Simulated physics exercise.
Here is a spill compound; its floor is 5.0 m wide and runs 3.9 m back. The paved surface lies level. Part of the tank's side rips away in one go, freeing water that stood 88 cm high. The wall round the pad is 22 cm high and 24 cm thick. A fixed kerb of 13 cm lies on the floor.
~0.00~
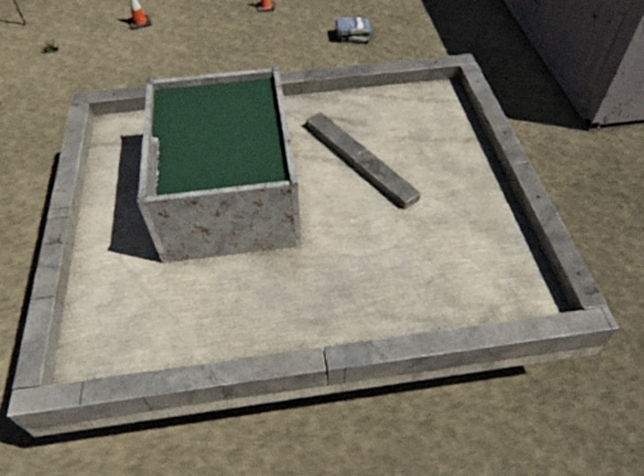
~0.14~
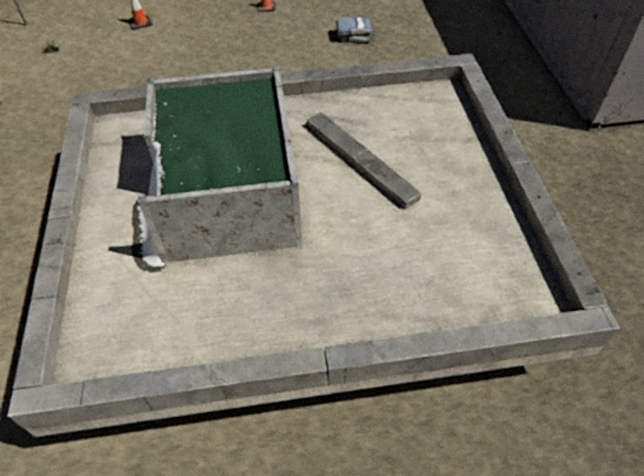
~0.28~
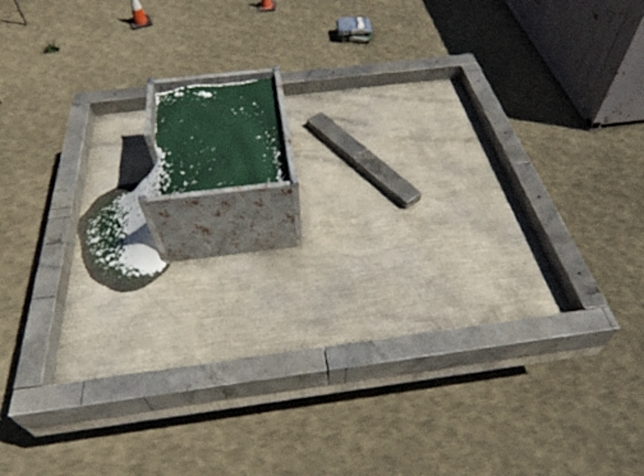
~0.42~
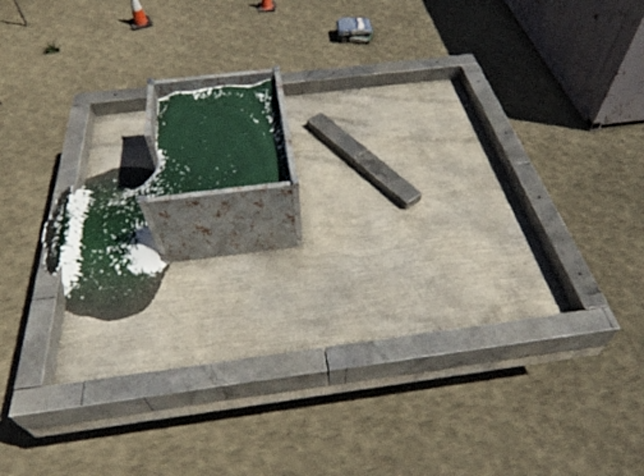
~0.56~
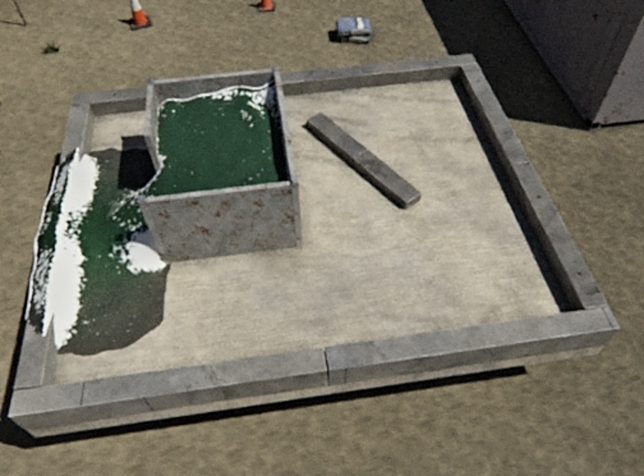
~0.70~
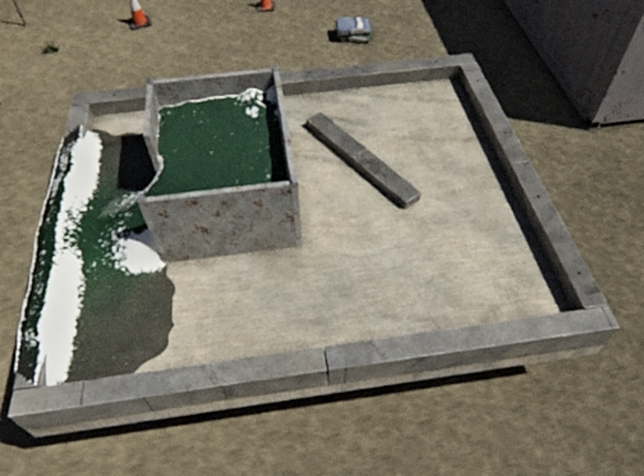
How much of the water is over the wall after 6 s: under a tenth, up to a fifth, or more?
It loses more than a fifth of the water.
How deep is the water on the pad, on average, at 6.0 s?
About 7 cm.
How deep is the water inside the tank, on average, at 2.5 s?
About 31 cm.
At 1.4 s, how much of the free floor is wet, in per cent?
Some 25 per cent of it.
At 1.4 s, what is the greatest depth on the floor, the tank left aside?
Up to some 44 cm.
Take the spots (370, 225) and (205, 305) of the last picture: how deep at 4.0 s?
About 3 and 4 cm.
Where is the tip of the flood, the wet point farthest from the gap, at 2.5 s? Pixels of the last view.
Near (515, 328).
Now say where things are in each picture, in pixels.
The first frame shows the tank at (217, 134) is whole and still, 88 cm deep.
In the second frame, water pours out at (162, 205) and has run 0.5 m, to (159, 267); deepest outside 49 cm, 88 cm at the tank's back.
In the third frame, water pours out at (164, 209) and has run 0.9 m, to (92, 216); deepest outside 55 cm, 82 cm at the tank's back.
In the fourth frame, the front is at (68, 303), 1.3 m from the gap at (165, 211); 1.8 m2 of floor is under water; 75 cm left at the back of the tank.
In the fifth frame, water pours out at (164, 211) and has run 1.7 m, to (61, 346); deepest outside 50 cm, 74 cm at the tank's back.
In the sixth frame, water pours out at (164, 212) and has run 2.1 m, to (53, 394); deepest outside 50 cm, 71 cm at the tank's back.
After 1.1 s water covers 20 % of the floor and is deepest (48 cm) near (160, 241); 8 % is over the wall.
After 1.4 s water covers 25 % of the floor and is deepest (44 cm) near (159, 254); 14 % is over the wall.
After 2.5 s water covers 50 % of the floor and is deepest (33 cm) near (53, 394); 29 % is over the wall.
After 4.0 s water covers 75 % of the floor and is deepest (24 cm) near (53, 394); 32 % is over the wall.
After 6.0 s water covers 80 % of the floor and is deepest (15 cm) near (410, 186); 32 % is over the wall.
